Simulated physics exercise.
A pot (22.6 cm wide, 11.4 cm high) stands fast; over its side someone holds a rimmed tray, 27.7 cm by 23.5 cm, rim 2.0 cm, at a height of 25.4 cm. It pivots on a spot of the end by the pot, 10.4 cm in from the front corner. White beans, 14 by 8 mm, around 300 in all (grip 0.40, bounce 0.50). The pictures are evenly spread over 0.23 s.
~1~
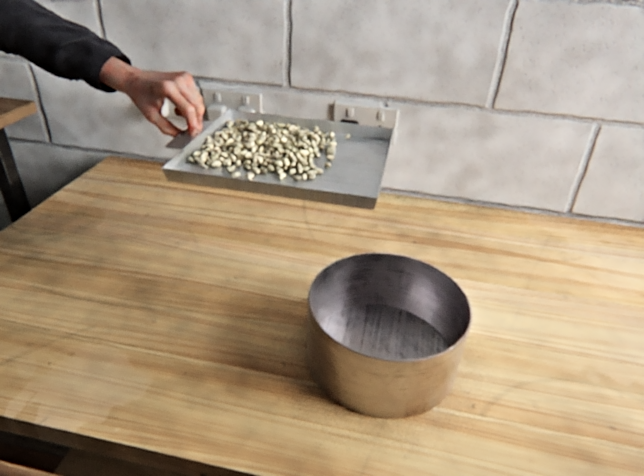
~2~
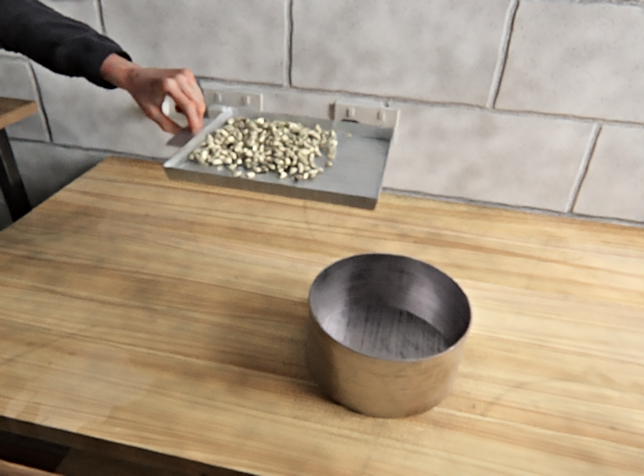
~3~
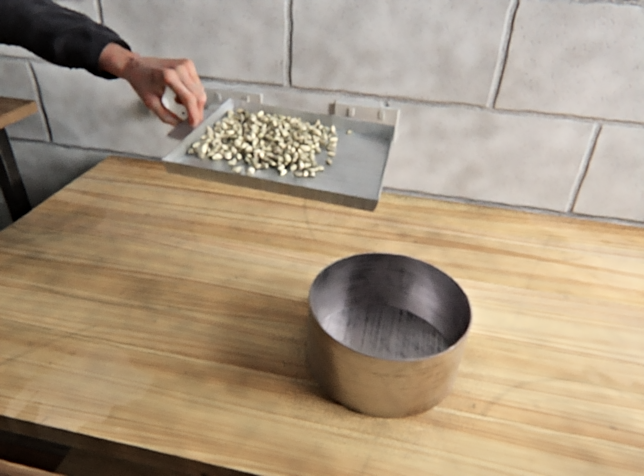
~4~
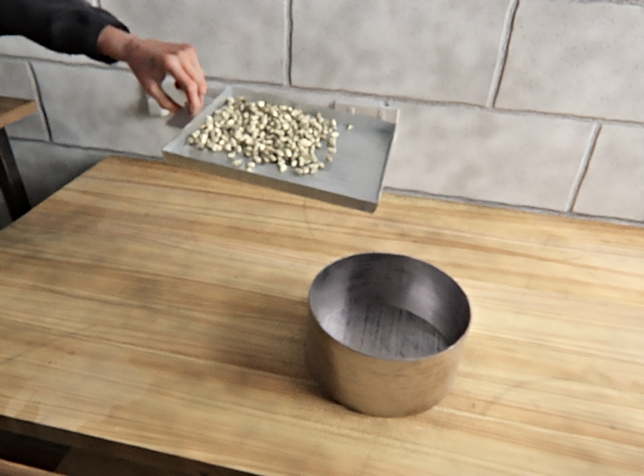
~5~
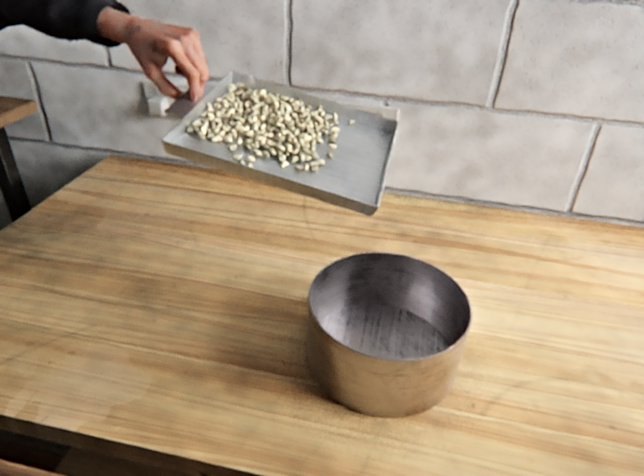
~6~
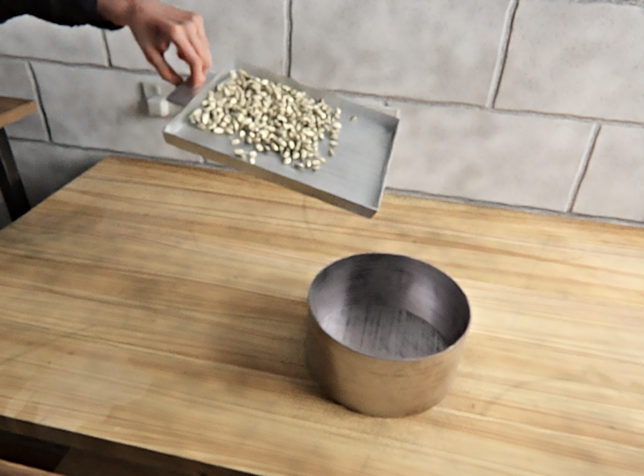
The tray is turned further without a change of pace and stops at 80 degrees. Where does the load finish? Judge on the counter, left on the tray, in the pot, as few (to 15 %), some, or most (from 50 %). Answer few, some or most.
Counter few, tray few, pot most.
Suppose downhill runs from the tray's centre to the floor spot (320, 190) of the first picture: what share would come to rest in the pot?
About 95 per cent.
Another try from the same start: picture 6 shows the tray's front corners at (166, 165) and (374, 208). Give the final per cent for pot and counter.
Pot 70, counter 25.
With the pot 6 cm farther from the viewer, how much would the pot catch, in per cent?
In that case some 90 per cent.
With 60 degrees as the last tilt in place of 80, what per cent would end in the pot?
Then about 75 per cent.
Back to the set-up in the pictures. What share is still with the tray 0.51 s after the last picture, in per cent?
About 70 per cent.
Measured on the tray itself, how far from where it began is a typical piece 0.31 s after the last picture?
Some 7 cm.
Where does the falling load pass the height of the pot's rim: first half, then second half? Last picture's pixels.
First near (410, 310), later near (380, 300).
Then, 0.31 s after the last picture, tilt 48 degrees; the tray holds 100 %, the pot 0 %.
Then, 0.51 s after the last picture, tilt 69 degrees; the tray holds 70 %, the pot 0 %.
Then, 0.83 s after the last picture, tilt 80 degrees; the tray holds 15 %, the pot 80 %.
In the end, counter 0 %, tray 5 %, pot 95 %.
